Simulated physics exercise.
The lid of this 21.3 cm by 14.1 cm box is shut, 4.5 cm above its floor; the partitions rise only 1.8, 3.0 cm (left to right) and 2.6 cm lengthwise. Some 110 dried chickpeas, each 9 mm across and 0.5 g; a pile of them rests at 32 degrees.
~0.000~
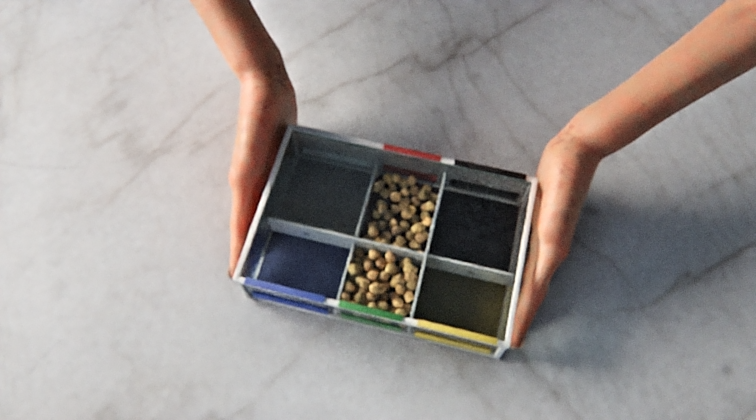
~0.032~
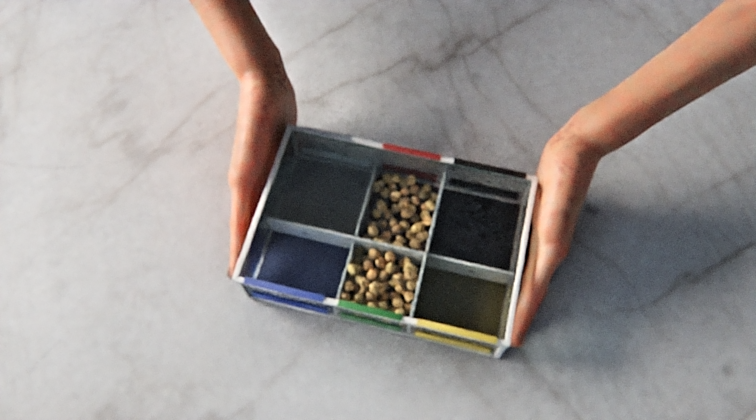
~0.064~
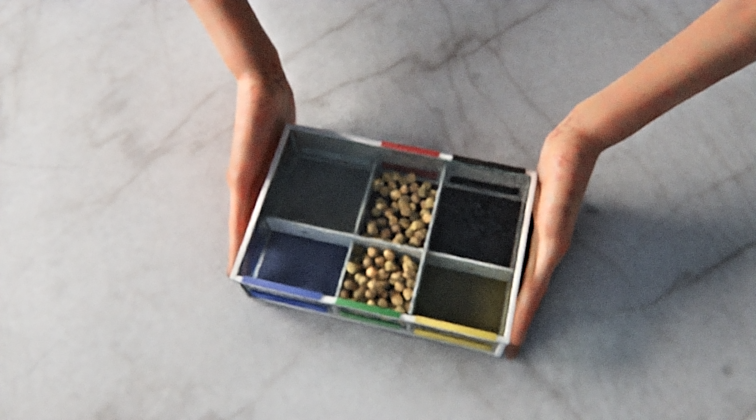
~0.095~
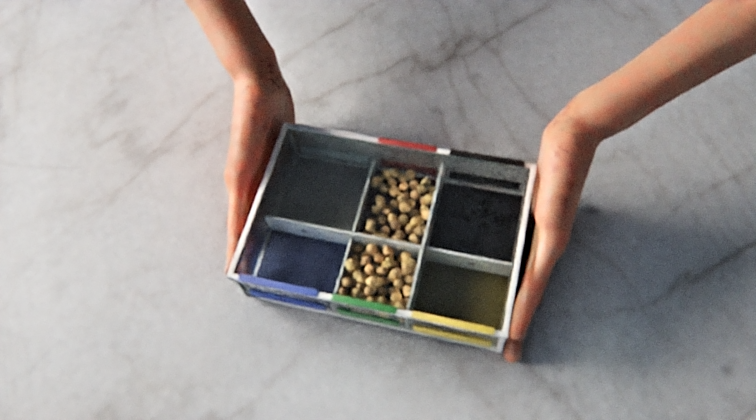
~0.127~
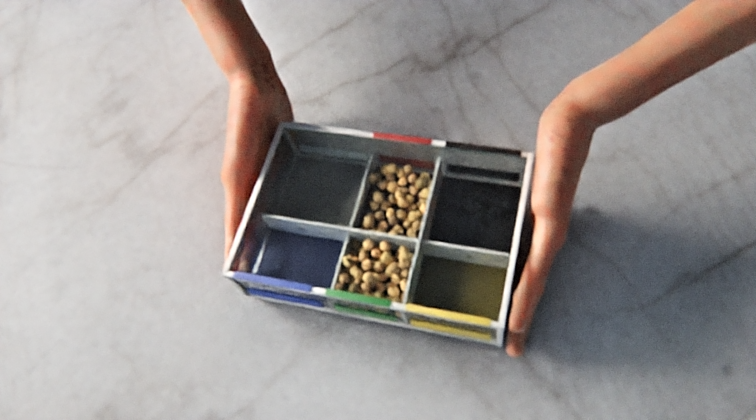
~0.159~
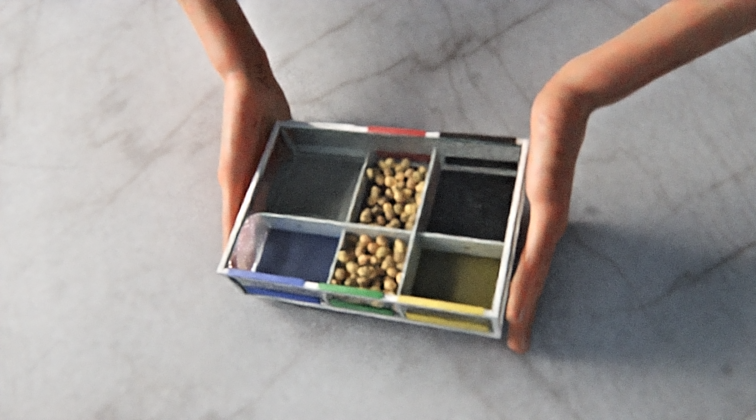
Two hands hold a shut, divided box of chickpeas and tilt it slightly leftward and back.
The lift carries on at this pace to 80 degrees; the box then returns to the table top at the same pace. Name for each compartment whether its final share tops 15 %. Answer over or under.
Red: Over, blue: Over, green: Over, yellow: Under, white: Over, black: Under.
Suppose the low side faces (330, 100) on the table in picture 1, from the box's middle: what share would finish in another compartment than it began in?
Some 45 per cent.
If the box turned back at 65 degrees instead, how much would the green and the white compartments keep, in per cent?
In that case green 40; white 5.
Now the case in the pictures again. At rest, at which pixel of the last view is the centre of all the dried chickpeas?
Near (299, 227).
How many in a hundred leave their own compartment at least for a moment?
About 55 per cent.
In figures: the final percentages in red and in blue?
Red 20, blue 25.
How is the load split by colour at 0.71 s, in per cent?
Red 40; blue 10; green 40; yellow 0; white 5; black 0.
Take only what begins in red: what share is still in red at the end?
Some 50 per cent.
After 0.71 s, tilt 80 degrees; red 40 %, blue 10 %, green 40 %, white 5 %.
After 1.07 s, tilt 34 degrees; red 20 %, blue 25 %, green 25 %, white 30 %.
After 1.52 s, tilt 0 degrees; red 20 %, blue 25 %, green 25 %, white 30 %.
In the end, at 1.8 s, red 20 %, blue 25 %, green 25 %, yellow 0 %, white 30 %, black 0 %.
